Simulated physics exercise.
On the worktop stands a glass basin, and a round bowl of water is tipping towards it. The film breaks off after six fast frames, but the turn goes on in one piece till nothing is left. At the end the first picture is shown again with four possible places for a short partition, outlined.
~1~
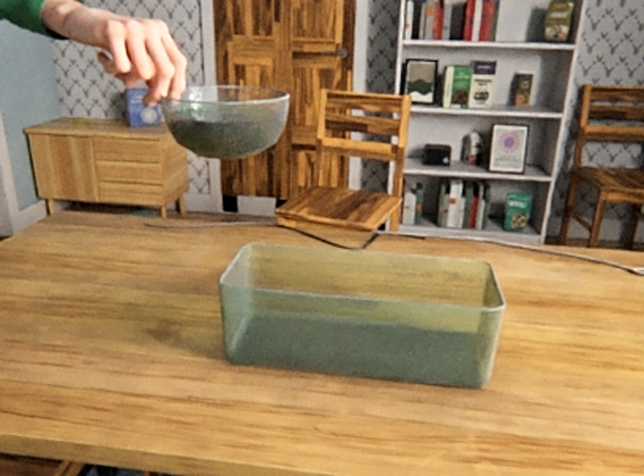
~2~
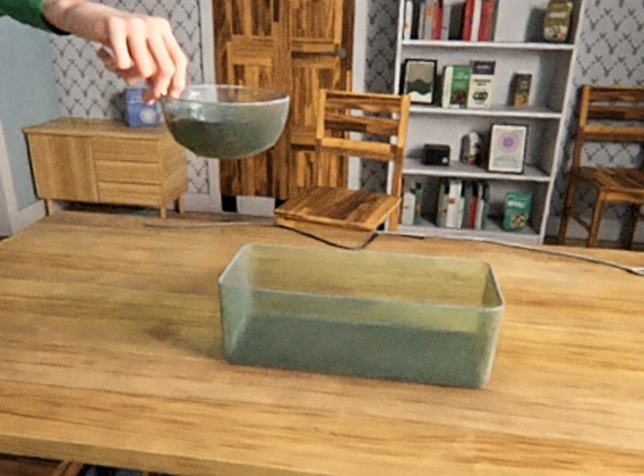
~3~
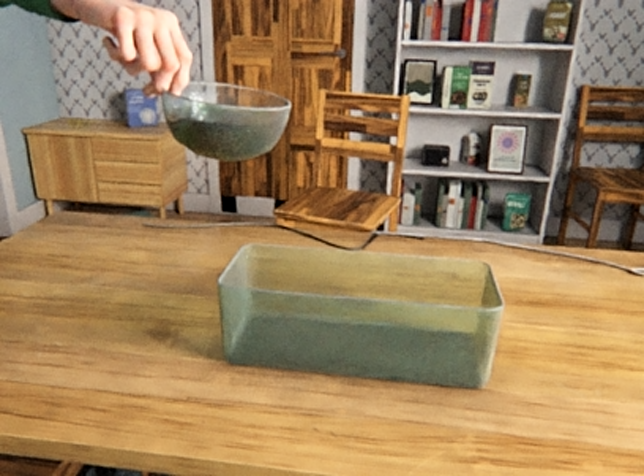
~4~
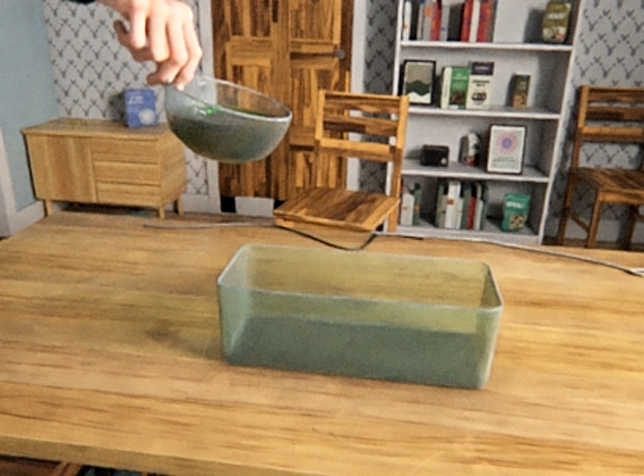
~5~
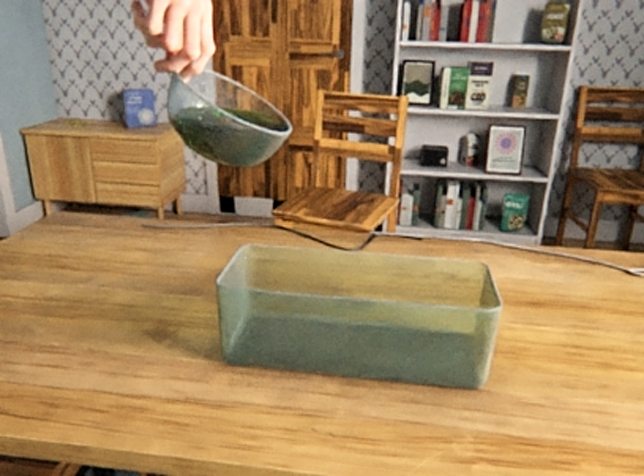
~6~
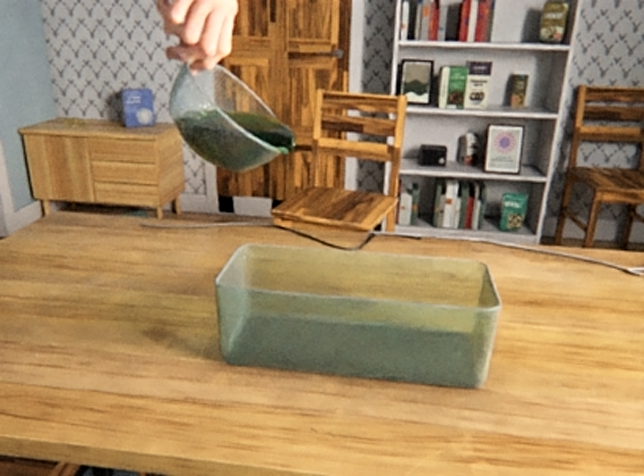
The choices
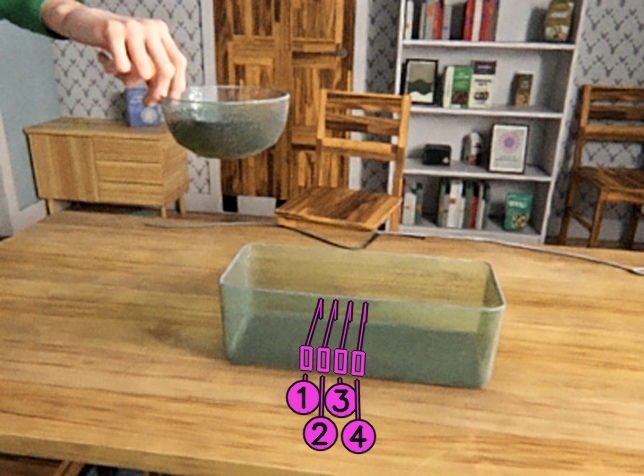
In a room with a bookshelf and wooden chairs, a hand holds a round glass bowl of water upright above and behind a rectangular glass basin on a wooden table. The hand gradually tips the bowl to the right, and water just begins to slip over its lowered lip.
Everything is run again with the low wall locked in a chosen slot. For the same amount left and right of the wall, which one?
Use slot 2.
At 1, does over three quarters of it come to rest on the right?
No, it does not.
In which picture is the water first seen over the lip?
In picture 6.
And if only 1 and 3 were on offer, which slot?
That would be 1.
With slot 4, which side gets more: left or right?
More ends on the left.
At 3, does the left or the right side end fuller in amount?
The left one.
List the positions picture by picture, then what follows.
Upright, lip at (285, 96); basin from (226, 357) to (489, 384); nothing has left yet.
Upright, lip at (285, 98); nothing has left yet.
Tipped about 8°, lip at (287, 105); nothing has left yet.
Tipped about 17°, lip at (289, 116); nothing has left yet.
Tipped about 29°, lip at (288, 130); nothing has left yet.
Tipped about 42°, lip at (284, 145); water is over the lip, down to (286, 149).
On the marked copy, 1 at (305, 375); 2 at (322, 377); 3 at (339, 378); 4 at (356, 380).
For slot 1, about 35 % ends left of the wall and 63 % right of it.
For slot 2, about 51 % ends left of the wall and 46 % right of it; 3 % is lost outside.
For slot 3, about 76 % ends left of the wall and 20 % right of it; 4 % is lost outside.
For slot 4, about 80 % ends left of the wall and 16 % right of it; 4 % is lost outside.
